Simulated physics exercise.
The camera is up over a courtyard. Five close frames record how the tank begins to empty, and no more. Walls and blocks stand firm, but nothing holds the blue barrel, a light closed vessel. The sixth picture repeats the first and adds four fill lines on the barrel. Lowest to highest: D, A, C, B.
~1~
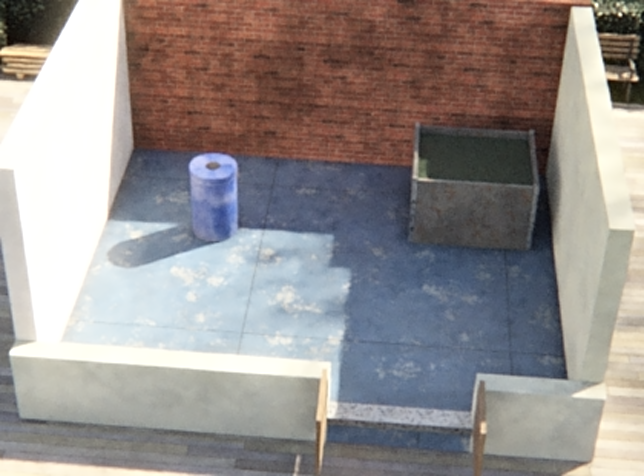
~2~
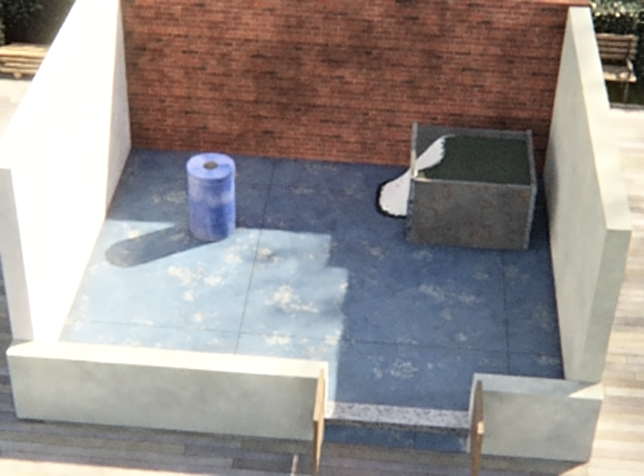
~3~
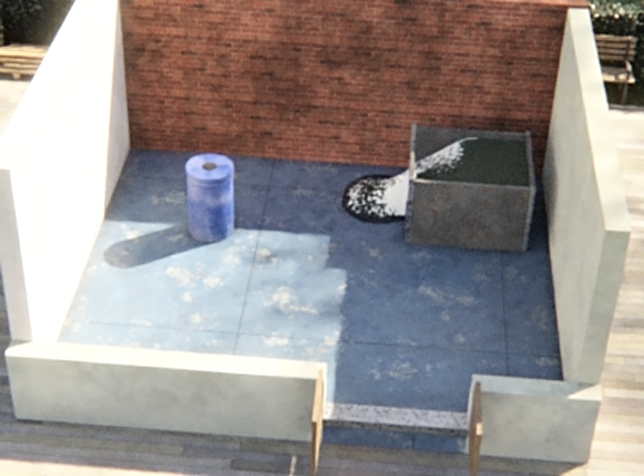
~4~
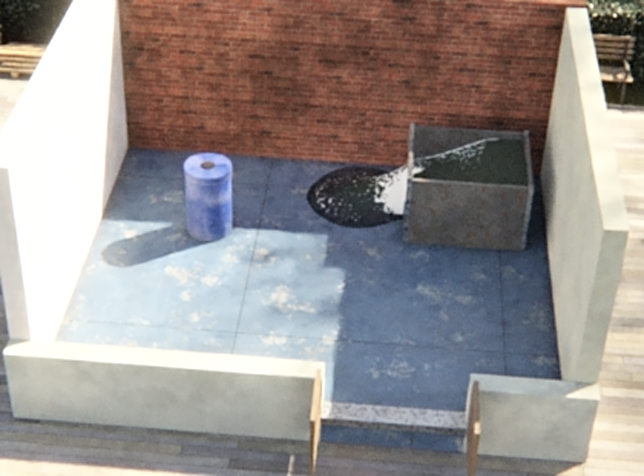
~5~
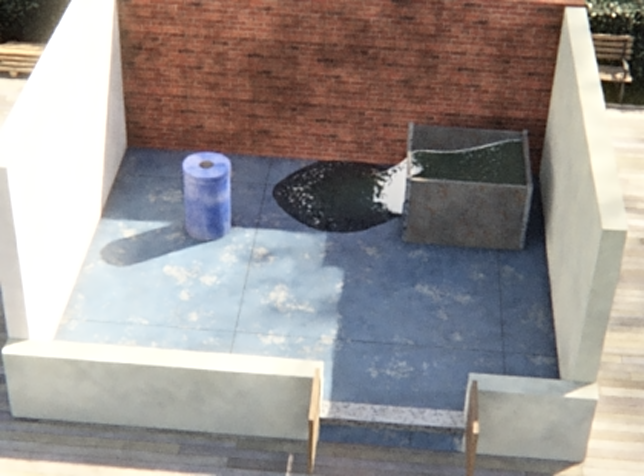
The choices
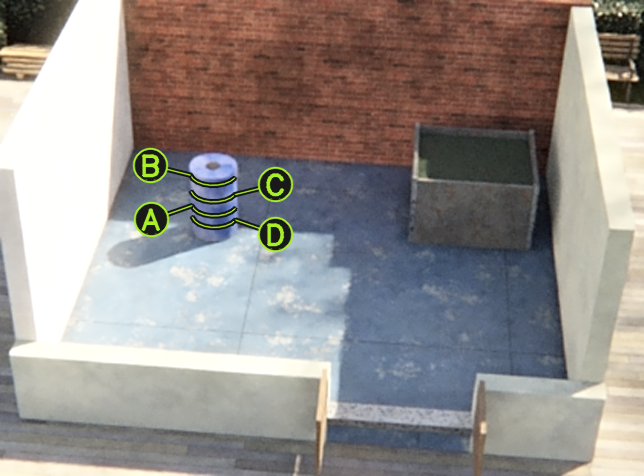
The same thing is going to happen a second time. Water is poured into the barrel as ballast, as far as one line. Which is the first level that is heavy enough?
Go for D.
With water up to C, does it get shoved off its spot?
No.
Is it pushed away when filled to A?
No, not at all.
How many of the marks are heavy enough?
All of them.
On the marked copy, A at (211, 215); B at (210, 185); C at (210, 201); D at (211, 227); from the bottom up D, A, C, B.
Choosing A, it does not move.
Choosing B, it does not move.
Choosing C, it does not move.
Choosing D, it does not move.
